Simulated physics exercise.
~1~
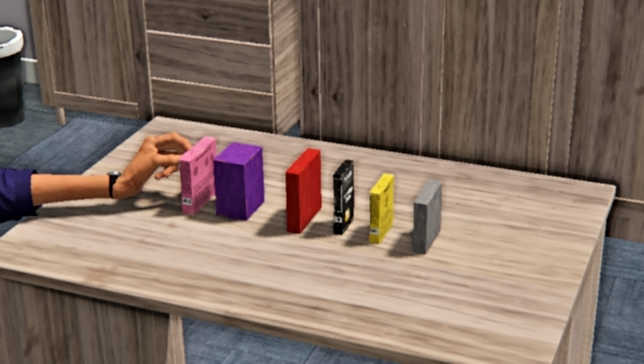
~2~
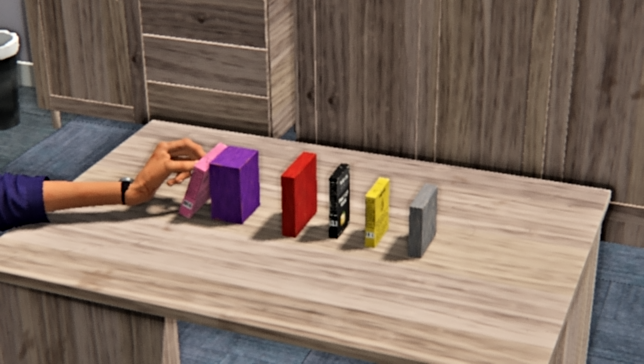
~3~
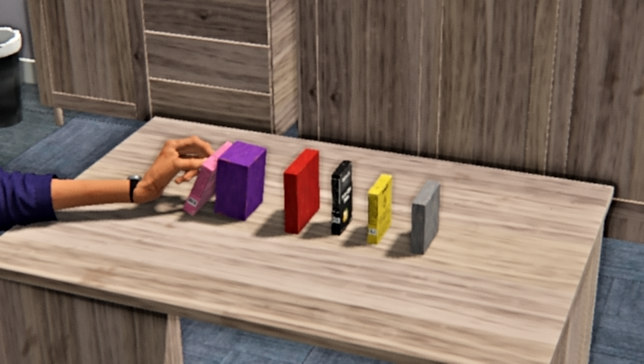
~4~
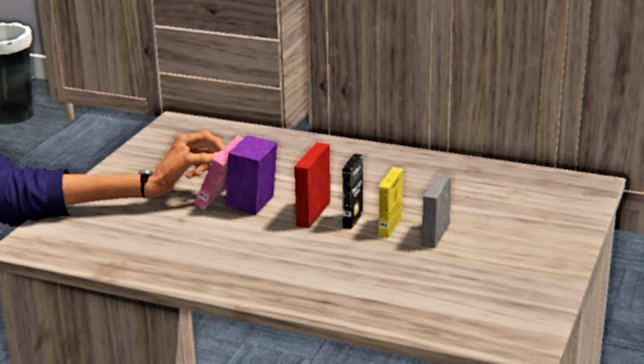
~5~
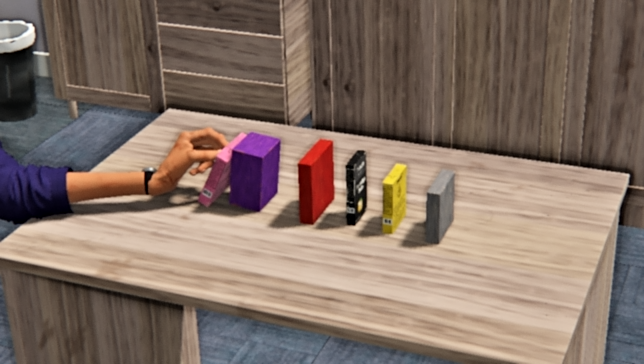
On a pale wooden desk in a room with wood-panelled cabinets and a blue-grey floor, seen from above at an angle by a slightly swaying camera, six flat things stand on end in a row. From left to right they are a pink packet, a thick purple block, a red block, a black packet, a yellow packet and a grey block. A hand in a dark blue sleeve reaches in from the left and tips the pink packet to the right. It leans against the purple block, the hand staying beside it. At the end, the other five still stand.
